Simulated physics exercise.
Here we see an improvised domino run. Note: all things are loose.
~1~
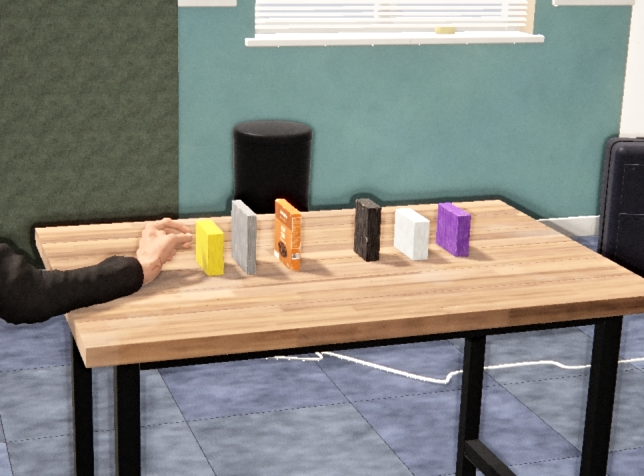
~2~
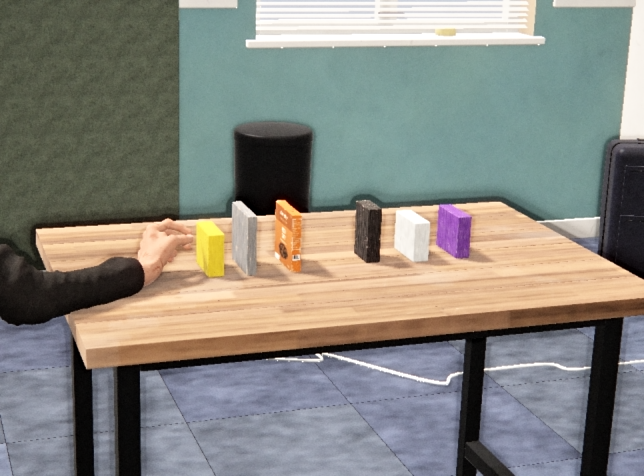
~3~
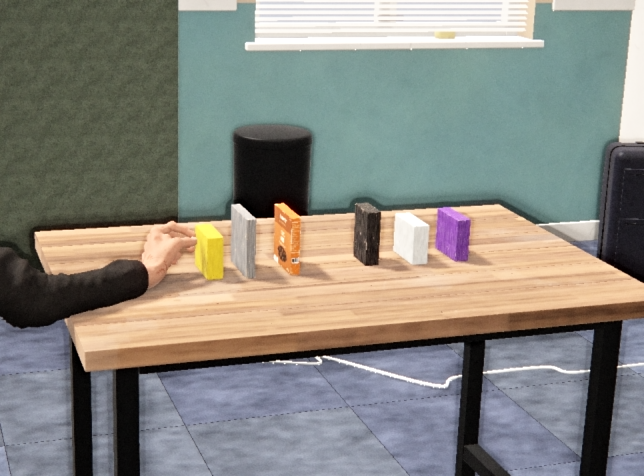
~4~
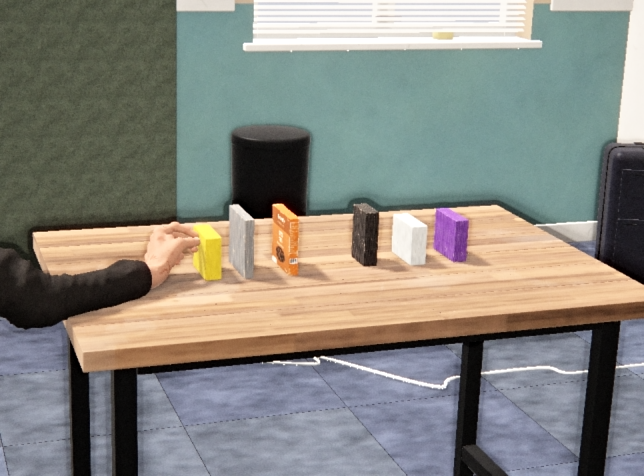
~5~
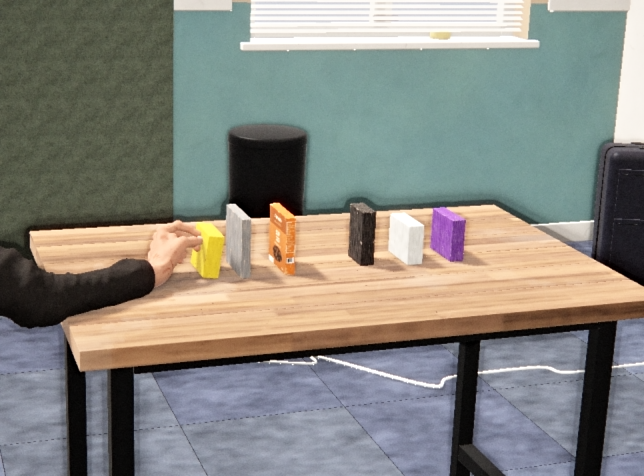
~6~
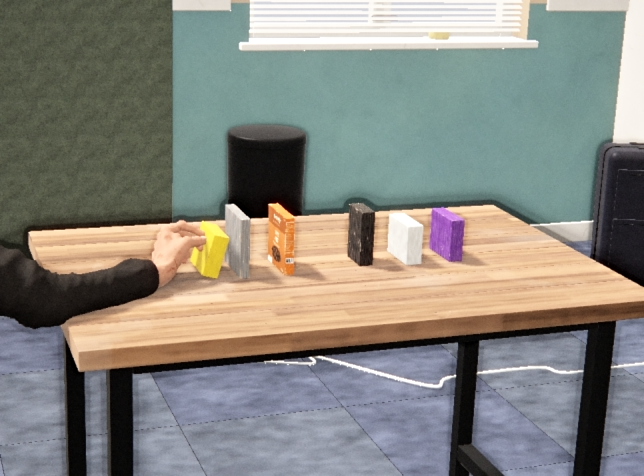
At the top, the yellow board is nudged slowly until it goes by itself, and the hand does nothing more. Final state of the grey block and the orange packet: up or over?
Grey block: Over, orange packet: Over.
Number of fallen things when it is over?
That makes 3 altogether.
Then, 0.30 s on from there, yellow board 53° over; grey block turned 27° from how it was put near (251, 241).
Then, 0.40 s on from there, yellow board 71° over; grey block turned 68° from how it was put near (267, 253); orange packet turned 47° from how it was put near (304, 242).
Then, 0.50 s on from there, yellow board 74° over; orange packet on its side near (321, 258); grey block on its side near (272, 257).
In the end, toppled on the table, orange packet and grey block; the other 2 unmoved. At the end, from the last picture's camera, grey block near (272, 257), orange packet near (321, 259).
